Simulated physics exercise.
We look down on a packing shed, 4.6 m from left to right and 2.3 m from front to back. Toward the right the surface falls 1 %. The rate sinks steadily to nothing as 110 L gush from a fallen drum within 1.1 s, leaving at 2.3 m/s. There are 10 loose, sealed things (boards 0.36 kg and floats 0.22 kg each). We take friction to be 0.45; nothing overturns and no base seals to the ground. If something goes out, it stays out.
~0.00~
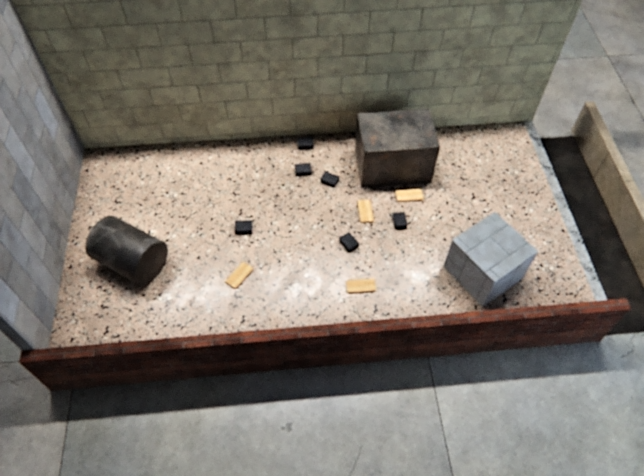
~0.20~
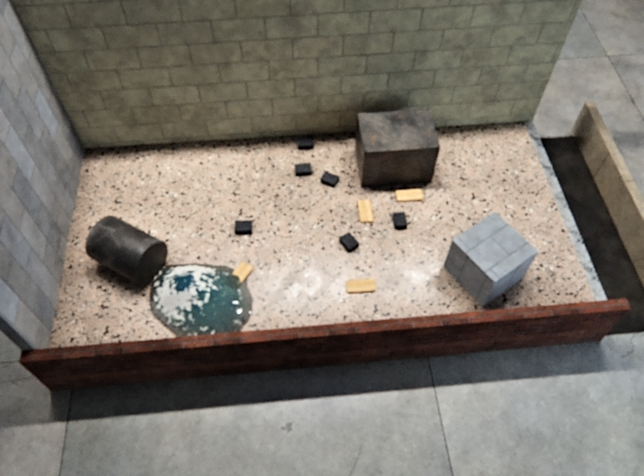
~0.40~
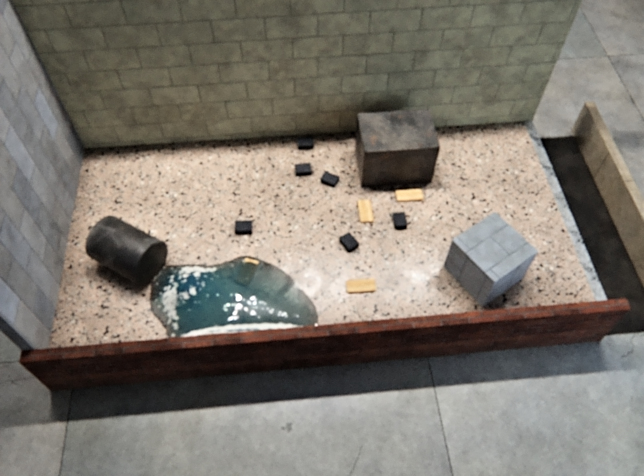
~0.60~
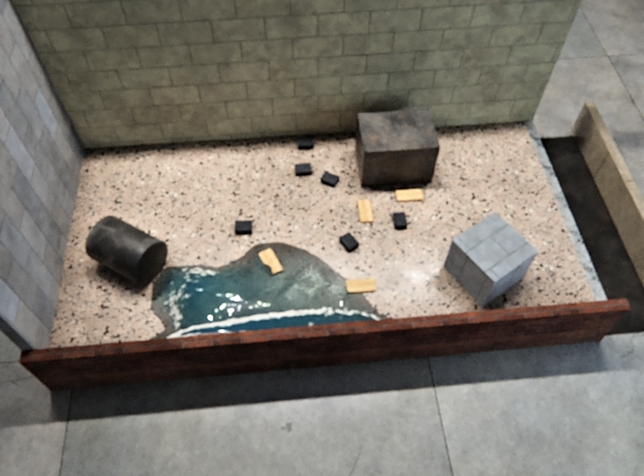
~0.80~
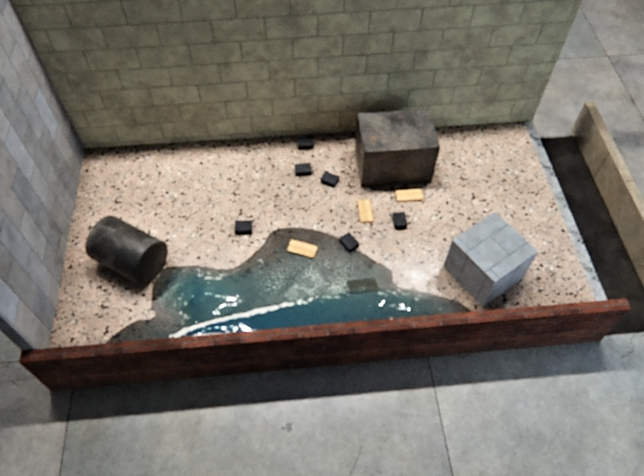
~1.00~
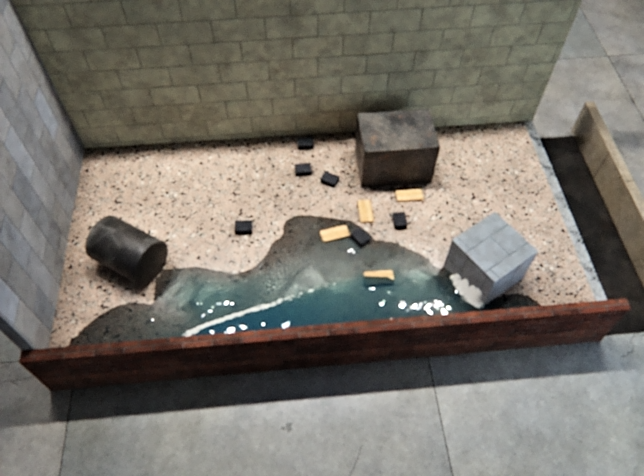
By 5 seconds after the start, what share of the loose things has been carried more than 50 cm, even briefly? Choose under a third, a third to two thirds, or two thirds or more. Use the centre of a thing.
A third to two thirds.
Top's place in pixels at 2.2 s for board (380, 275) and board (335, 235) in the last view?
They end up about (528, 159) and (401, 201) in the last view.
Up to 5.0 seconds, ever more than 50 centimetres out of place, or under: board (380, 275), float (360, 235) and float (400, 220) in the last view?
Result by item: Beyond it; beyond it; beyond it.
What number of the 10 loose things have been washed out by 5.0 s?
The number I get is 2.
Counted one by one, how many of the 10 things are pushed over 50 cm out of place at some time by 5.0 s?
I get 5.
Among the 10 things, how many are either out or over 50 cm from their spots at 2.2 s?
Count: 4.
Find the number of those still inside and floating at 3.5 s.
Total: 5.
After 1.4 s 2 of 10 are over 50 cm from their spots; 2 afloat.
After 2.2 s 4 of 10 are over 50 cm from their spots; 4 afloat.
After 3.5 s 4 of 10 are over 50 cm from their spots; 5 afloat.
After 5.0 s 5 of 10 are over 50 cm from their spots, and 5 have been at some point; 1 afloat.
